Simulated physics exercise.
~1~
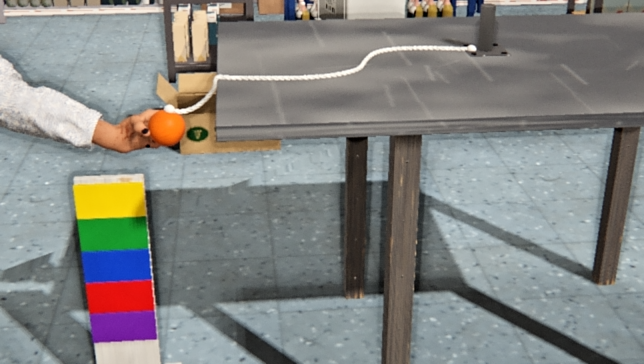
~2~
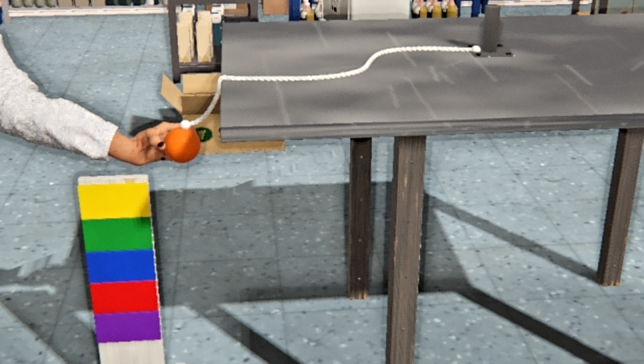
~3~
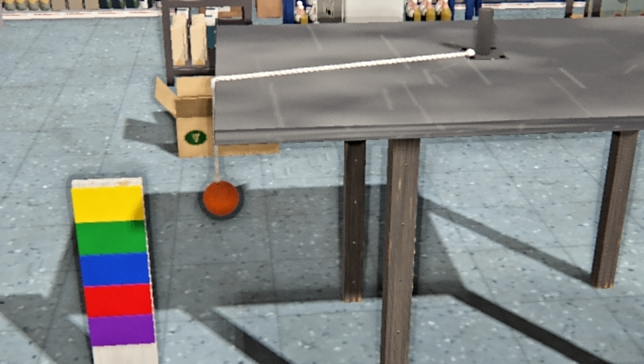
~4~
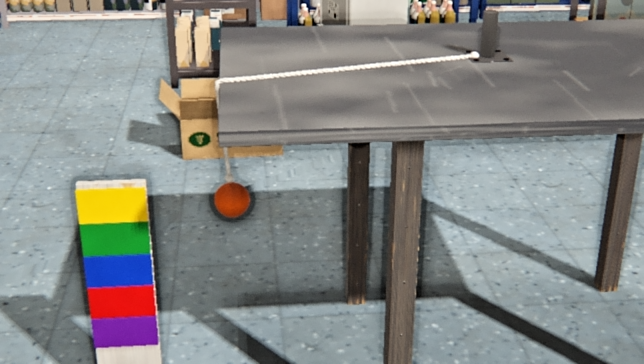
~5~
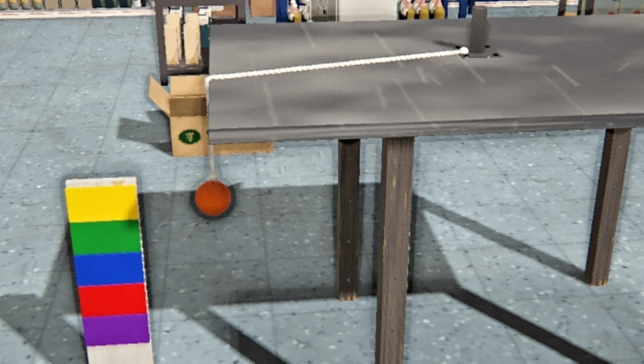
Orange ball on a white cord dropping from a hand beside a dark table, then hanging level with the yellow band.
